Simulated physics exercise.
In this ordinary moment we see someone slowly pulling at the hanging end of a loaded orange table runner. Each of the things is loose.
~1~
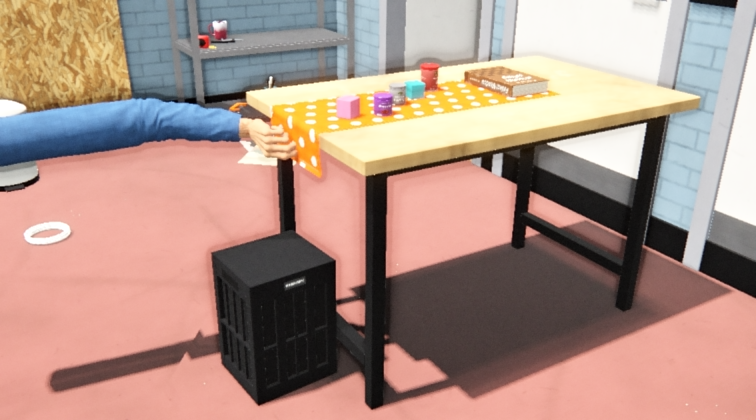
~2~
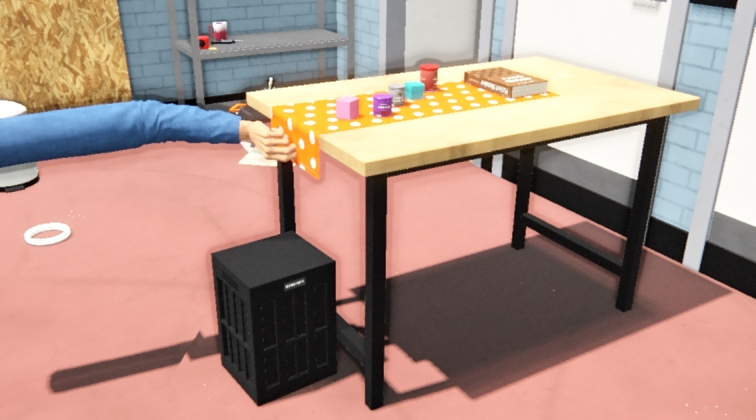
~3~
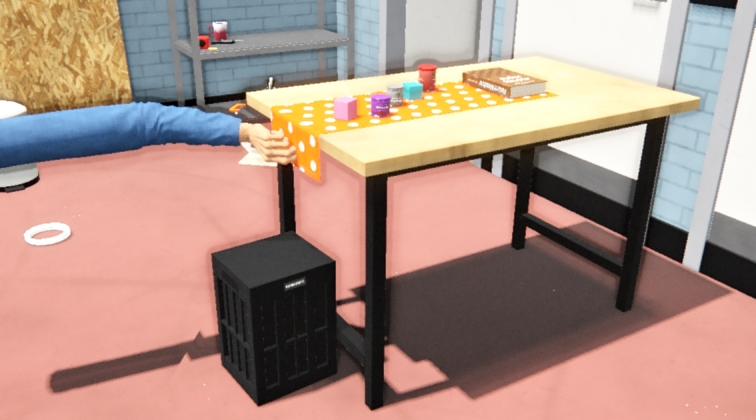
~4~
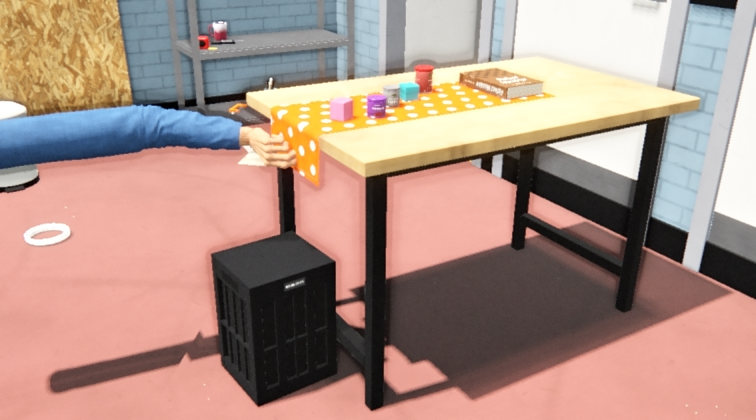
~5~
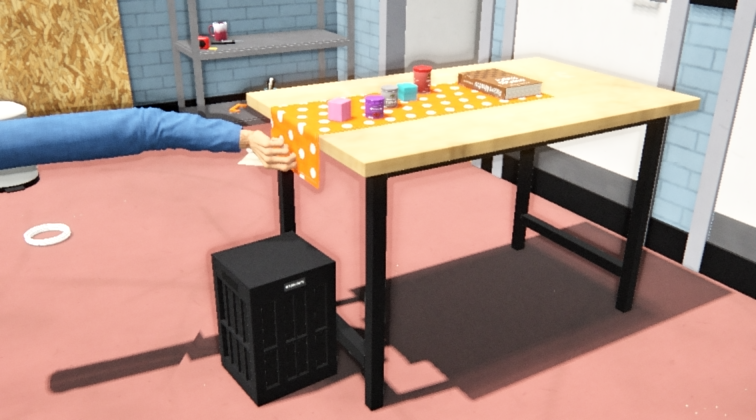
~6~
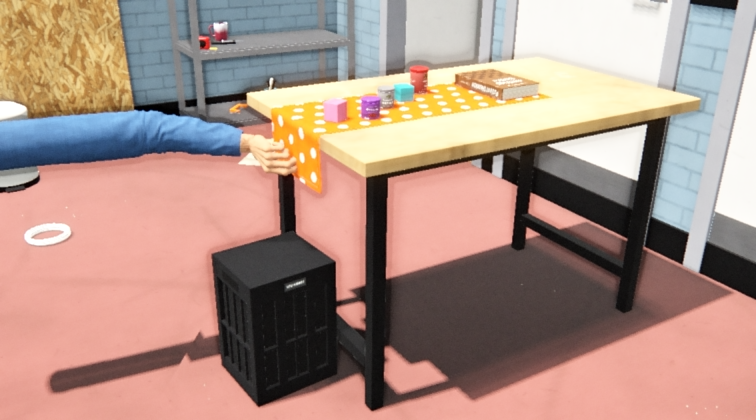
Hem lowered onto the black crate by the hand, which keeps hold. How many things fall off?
Oh, the ones that fall number just the two this time.
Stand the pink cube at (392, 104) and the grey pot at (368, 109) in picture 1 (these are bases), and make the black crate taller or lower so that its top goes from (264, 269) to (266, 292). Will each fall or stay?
Result: Pink cube gone, grey pot gone.
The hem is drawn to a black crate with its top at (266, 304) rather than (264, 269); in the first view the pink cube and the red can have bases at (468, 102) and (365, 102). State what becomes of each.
Observed: Pink cube remains seated; red can departs.
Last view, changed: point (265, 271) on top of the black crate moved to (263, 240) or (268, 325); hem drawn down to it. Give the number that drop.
The count would be 1 and then 4.
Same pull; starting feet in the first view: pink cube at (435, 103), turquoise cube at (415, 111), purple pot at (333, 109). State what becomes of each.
Start with the pink cube, which is kept; next the turquoise cube, which is kept; last the purple pot, which is lost.
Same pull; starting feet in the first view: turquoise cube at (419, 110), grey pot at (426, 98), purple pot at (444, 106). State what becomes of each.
Looking at each one, the turquoise cube remains in position, the grey pot remains in position and the purple pot remains in position.
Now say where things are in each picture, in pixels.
The first picture shows hem (321, 178); pink cube (348, 98); purple pot (383, 95); grey pot (398, 84); turquoise cube (415, 82); red can (430, 65); top of the crate (264, 269).
The second picture shows hem (319, 180); pink cube (348, 99).
The third picture shows hem (321, 182); purple pot (381, 96).
The fourth picture shows hem (319, 187); grey pot (391, 86); top of the crate (264, 271).
The fifth picture shows hem (319, 190); turquoise cube (407, 85).
The sixth picture shows hem (321, 194); pink cube (335, 101); purple pot (371, 98); grey pot (386, 87); turquoise cube (404, 85); red can (420, 68).
Soon after, hem near (296, 226); pink cube gone.
After that, hem on the crate; pink cube and purple pot gone.
In the end, hem on the crate; pink cube and purple pot gone. Over the edge go two.
